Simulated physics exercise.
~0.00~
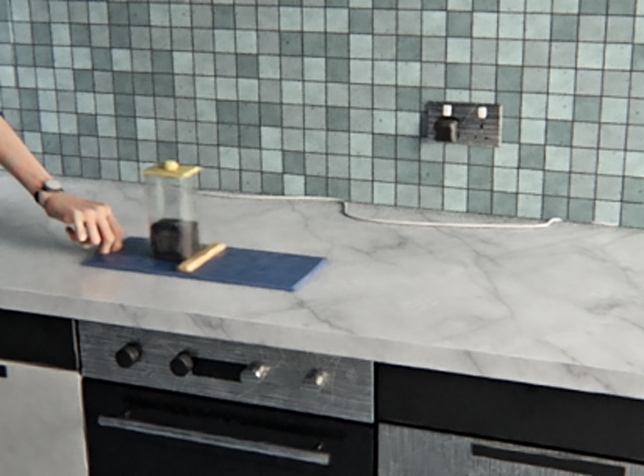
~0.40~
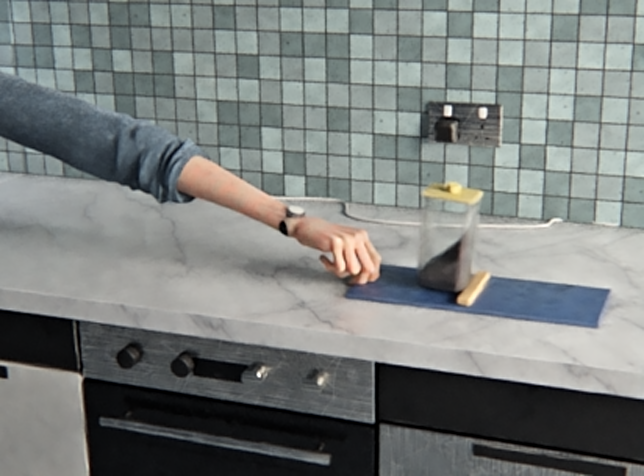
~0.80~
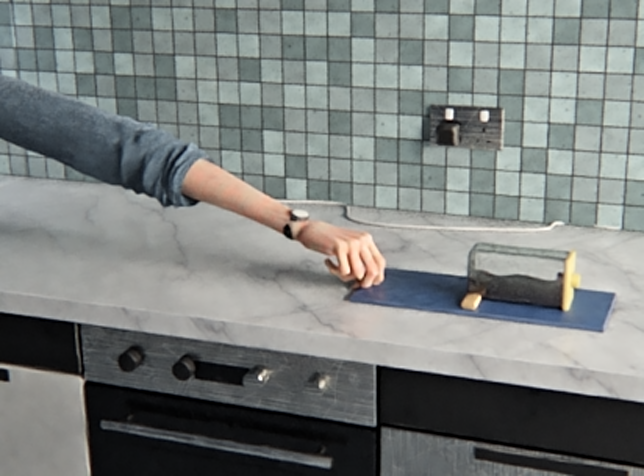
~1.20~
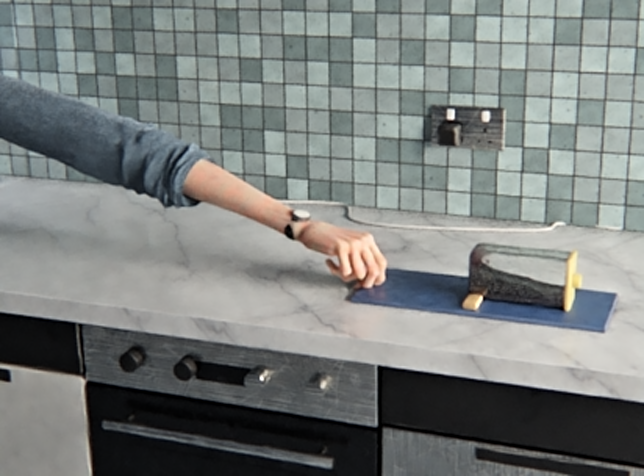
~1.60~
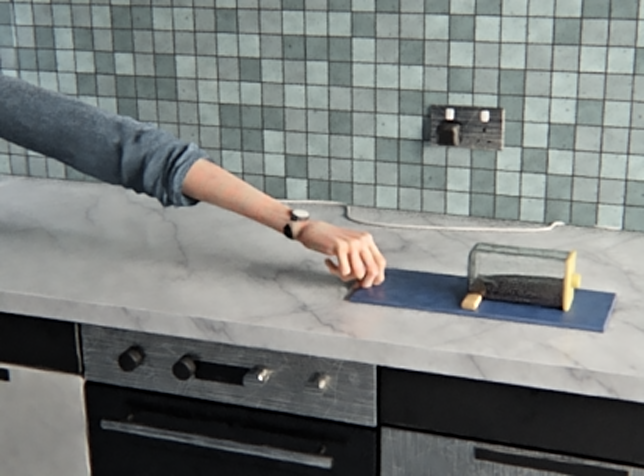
On a marble kitchen counter, a hand slid a blue board to the right, carrying a clear canister of dark liquid with a yellow lid; the canister tipped over the low wooden strip and ended up lying on its side, lid pointing right.
